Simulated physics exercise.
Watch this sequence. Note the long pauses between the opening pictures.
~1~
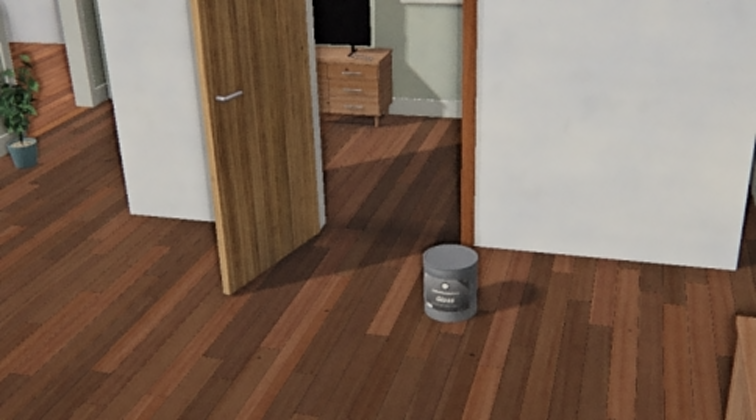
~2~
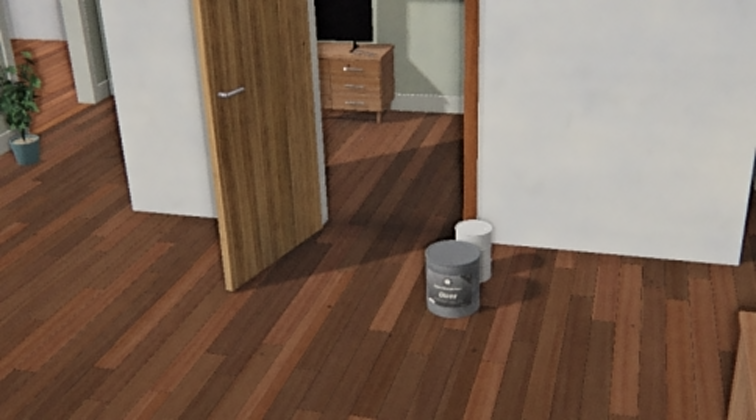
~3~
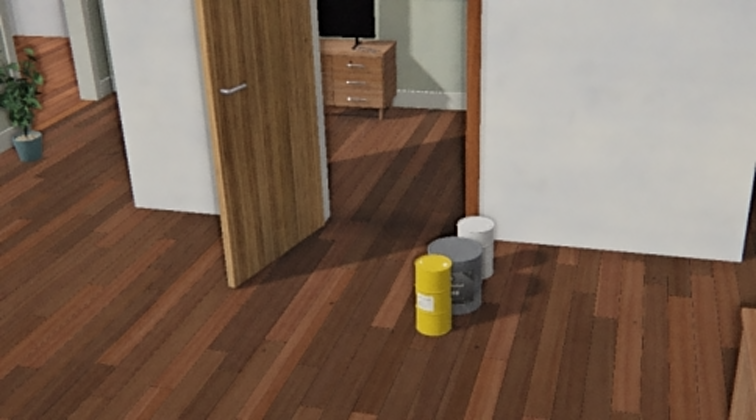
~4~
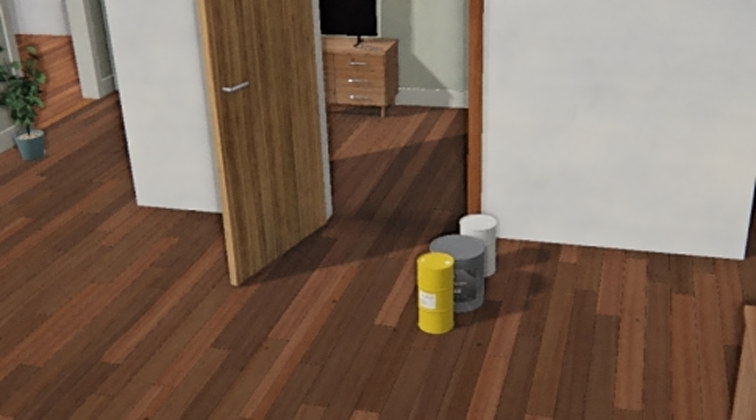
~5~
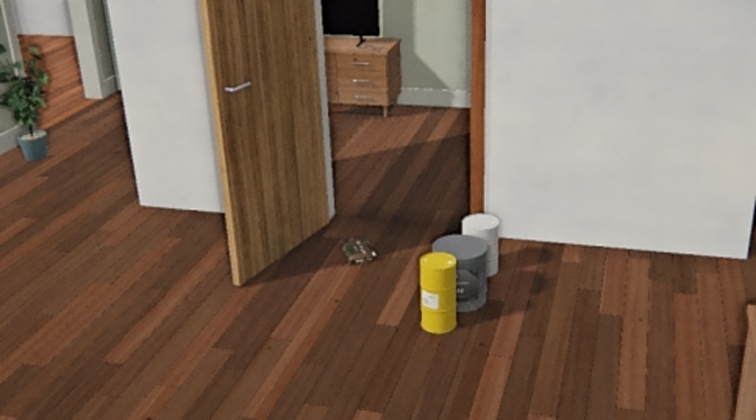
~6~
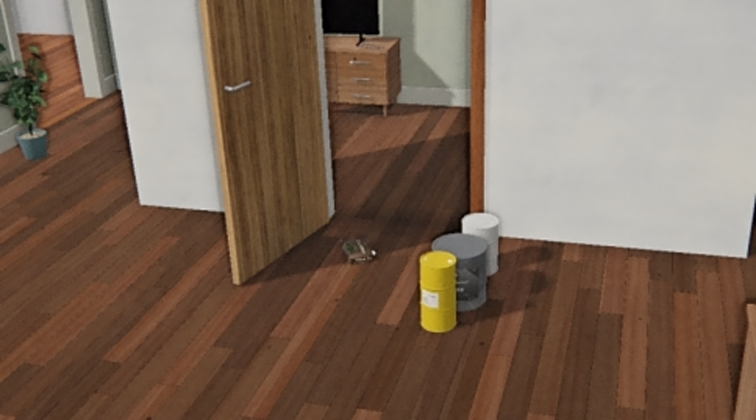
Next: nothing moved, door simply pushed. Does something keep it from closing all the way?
No, it closes completely.
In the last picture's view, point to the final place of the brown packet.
End point in the final view: About (424, 213).
Then, 0.80 s past the last view, open by 61°.
Then, 1.10 s past the last view, open by 34°; brown packet displaced about its own width near (391, 240).
Then, 1.40 s past the last view, open by 6°; brown packet displaced well along near (416, 225).
Finally, open by 0°; moved from the start, brown packet; the other 3 still in place. Final places as the last picture's camera would see them, brown packet near (424, 213).
